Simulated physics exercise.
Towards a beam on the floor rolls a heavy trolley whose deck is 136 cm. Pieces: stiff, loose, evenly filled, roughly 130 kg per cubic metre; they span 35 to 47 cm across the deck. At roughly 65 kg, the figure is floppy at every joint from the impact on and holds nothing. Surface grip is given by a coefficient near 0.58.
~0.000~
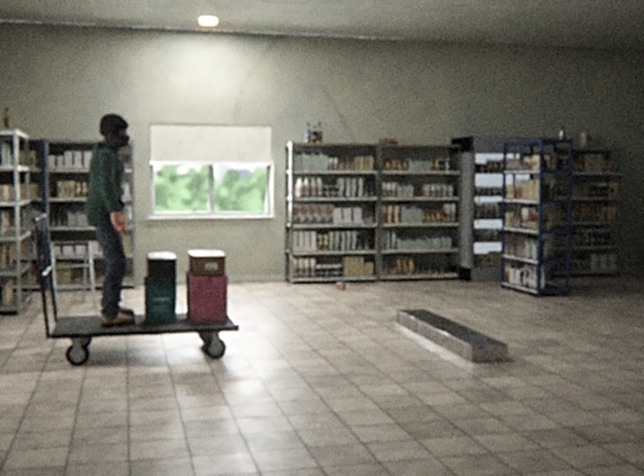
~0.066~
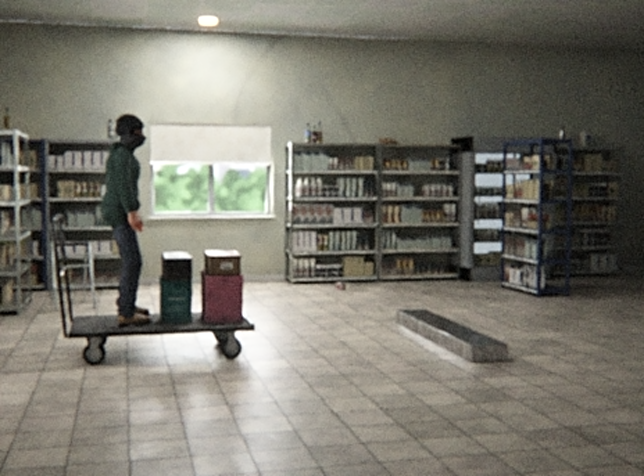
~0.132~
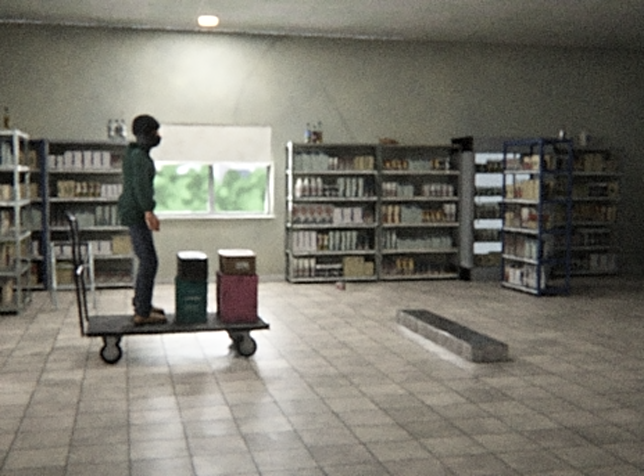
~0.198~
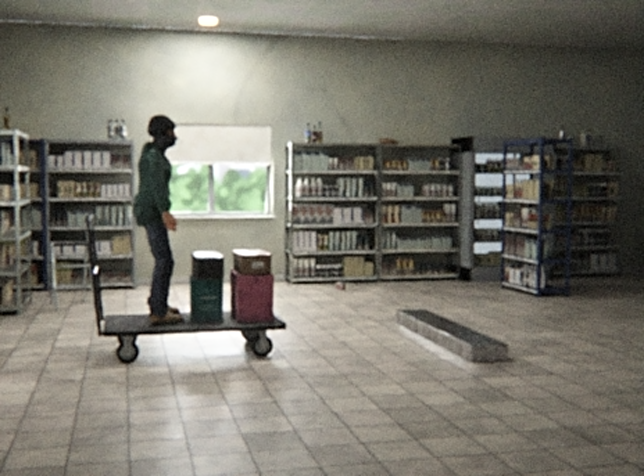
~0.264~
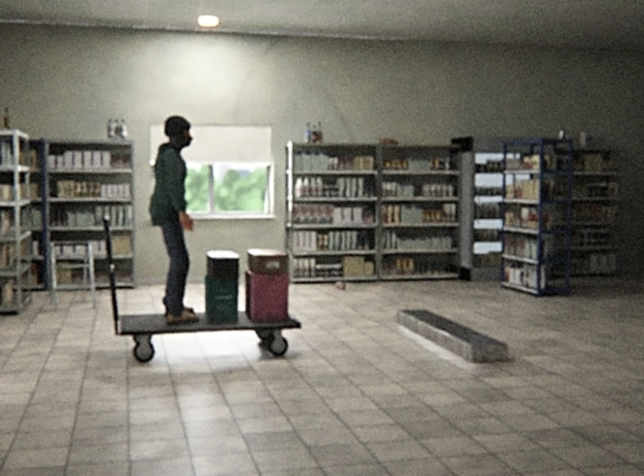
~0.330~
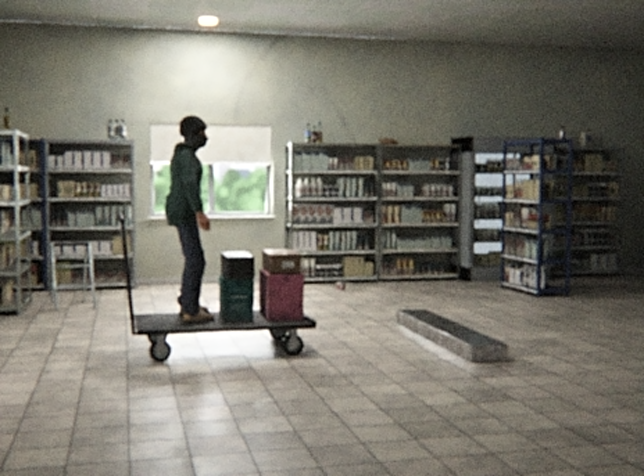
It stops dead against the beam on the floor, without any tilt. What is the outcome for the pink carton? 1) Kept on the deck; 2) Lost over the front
(1) Kept on the deck.
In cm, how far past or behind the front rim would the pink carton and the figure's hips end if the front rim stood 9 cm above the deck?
Both stay back - pink 10 cm behind, hips 40 cm behind.
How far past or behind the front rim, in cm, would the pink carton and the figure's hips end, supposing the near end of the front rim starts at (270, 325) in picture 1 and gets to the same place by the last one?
So the pink one stops 20 cm short of the front rim, while the hips stay 100 cm behind it.
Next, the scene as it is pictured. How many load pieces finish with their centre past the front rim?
Total: 1.
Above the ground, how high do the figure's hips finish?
About 95 cm.
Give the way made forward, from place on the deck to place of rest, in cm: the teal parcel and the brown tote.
Ahead by: Teal 15, brown 105 (cm).
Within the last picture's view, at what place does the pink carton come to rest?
Roughly at (431, 284).
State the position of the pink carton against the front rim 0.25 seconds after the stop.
Around 10 cm short of the front rim.
After 0.97 s the deck stops.
After 1.22 s the pink carton is 11 cm behind the rim, tilted 20°, near (428, 285) in the last picture's view.
After 1.52 s the pink carton is 11 cm behind the rim, tilted 20°, near (428, 285) in the last picture's view.
After 1.97 s the pink carton is 8 cm behind the rim, tilted 30°, near (431, 284) in the last picture's view.
When all is still (4.1 s), past the rim, brown tote; behind it, teal parcel, black toolbox, pink carton and the figure's hips.
